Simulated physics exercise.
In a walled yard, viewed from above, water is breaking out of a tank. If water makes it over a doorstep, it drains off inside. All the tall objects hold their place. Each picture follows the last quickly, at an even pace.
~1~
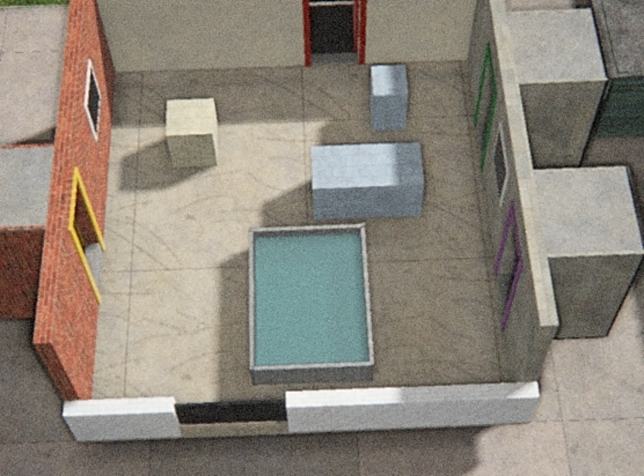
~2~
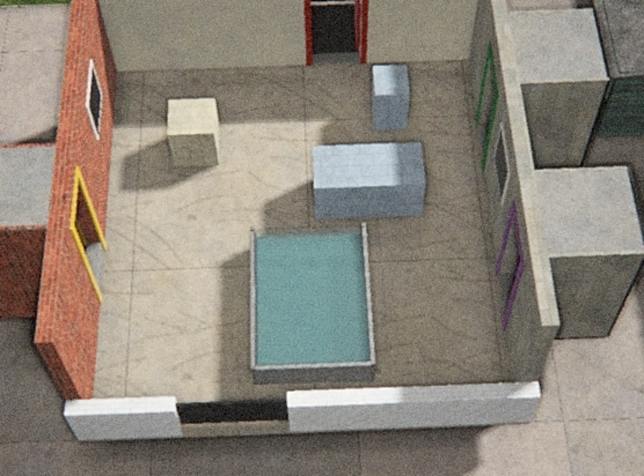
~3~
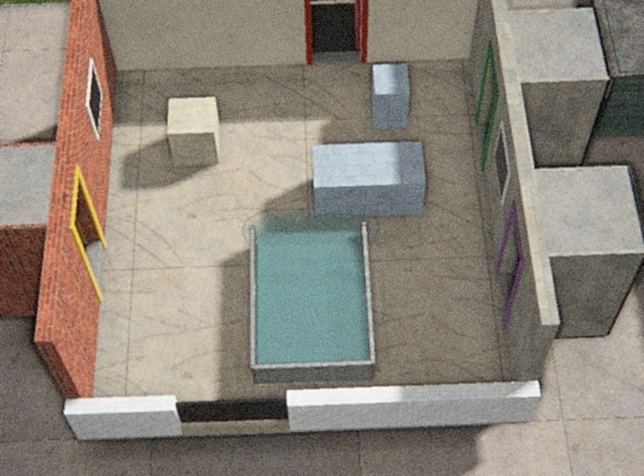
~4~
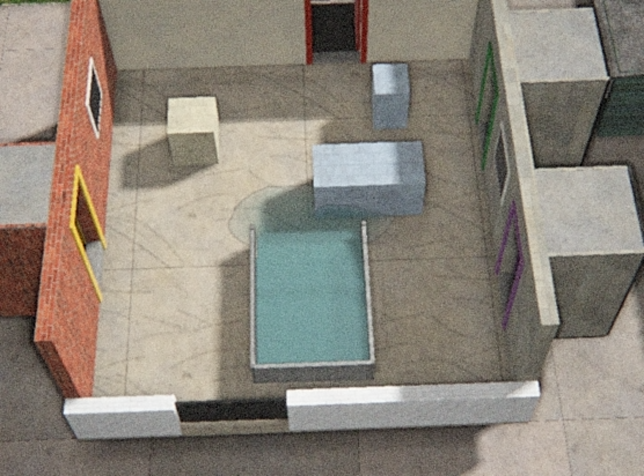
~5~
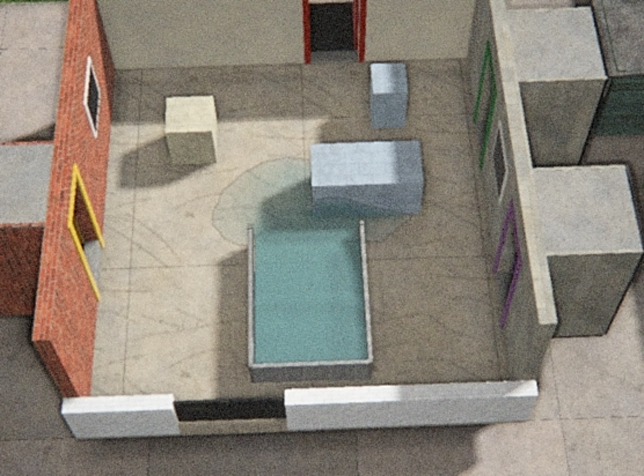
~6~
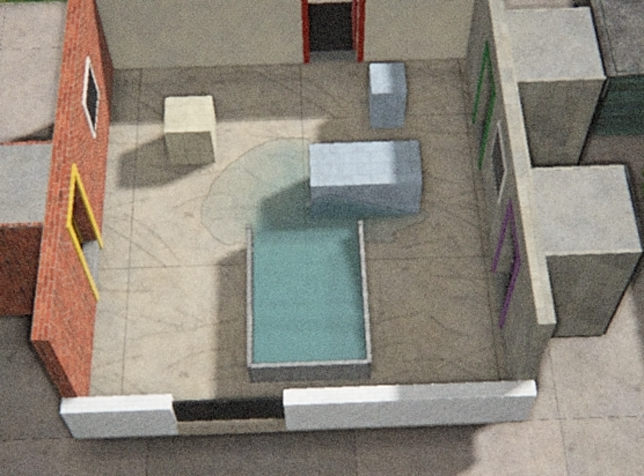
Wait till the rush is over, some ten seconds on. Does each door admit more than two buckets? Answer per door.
The red door: It does; the yellow door: It does not; the purple door: It does not; the green door: It does not.
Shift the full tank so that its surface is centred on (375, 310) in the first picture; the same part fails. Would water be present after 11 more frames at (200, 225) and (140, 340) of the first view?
In order: Reached by the flood and not reached.
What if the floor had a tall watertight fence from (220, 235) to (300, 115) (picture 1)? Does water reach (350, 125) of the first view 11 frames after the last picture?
Answer: That point is waterlogged.
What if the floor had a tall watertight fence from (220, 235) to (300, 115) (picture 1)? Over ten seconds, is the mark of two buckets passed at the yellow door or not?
In the end the yellow door falls below the limit.
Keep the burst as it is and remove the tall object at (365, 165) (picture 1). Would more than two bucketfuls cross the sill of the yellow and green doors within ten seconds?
Yellow door remains within the limit; green door exceeds the limit.
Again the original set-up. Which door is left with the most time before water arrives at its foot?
That would be the yellow door.
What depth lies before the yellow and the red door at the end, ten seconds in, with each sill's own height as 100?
The first comes to about 10 percent, the second to about 130 percent.
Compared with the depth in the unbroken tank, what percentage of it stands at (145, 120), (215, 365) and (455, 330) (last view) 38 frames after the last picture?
First 16, next 0, last 6 in a hundred.
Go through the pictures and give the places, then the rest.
The first picture shows the tank at (309, 297) is whole and still.
In the second picture, water pours out on the tank's far side and has run to a hidden place.
In the third picture, the front is at (370, 221), out from the gap on the tank's far side.
In the fourth picture, water pours out on the tank's far side and has run to (387, 217).
In the fifth picture, the front is at (406, 216), out from the gap on the tank's far side.
In the sixth picture, the front is at (279, 143), out from the gap on the tank's far side.
A moment on, water covers 25 % of the floor; the red door not reached, the yellow door not reached, the purple door not reached, the green door not reached.
Next, water covers 35 % of the floor; the red door under two buckets in, the yellow door not reached, the purple door wet at the sill, nothing in, the green door not reached.
Then, water covers 55 % of the floor; the red door over two buckets in, the yellow door wet at the sill, nothing in, the purple door under two buckets in, the green door wet at the sill, nothing in.
Later, water covers 85 % of the floor; the red door over two buckets in, the yellow door wet at the sill, nothing in, the purple door under two buckets in, the green door wet at the sill, nothing in.
In the end, water covers 100 % of the floor; the red door over two buckets in, the yellow door wet at the sill, nothing in, the purple door under two buckets in, the green door wet at the sill, nothing in.
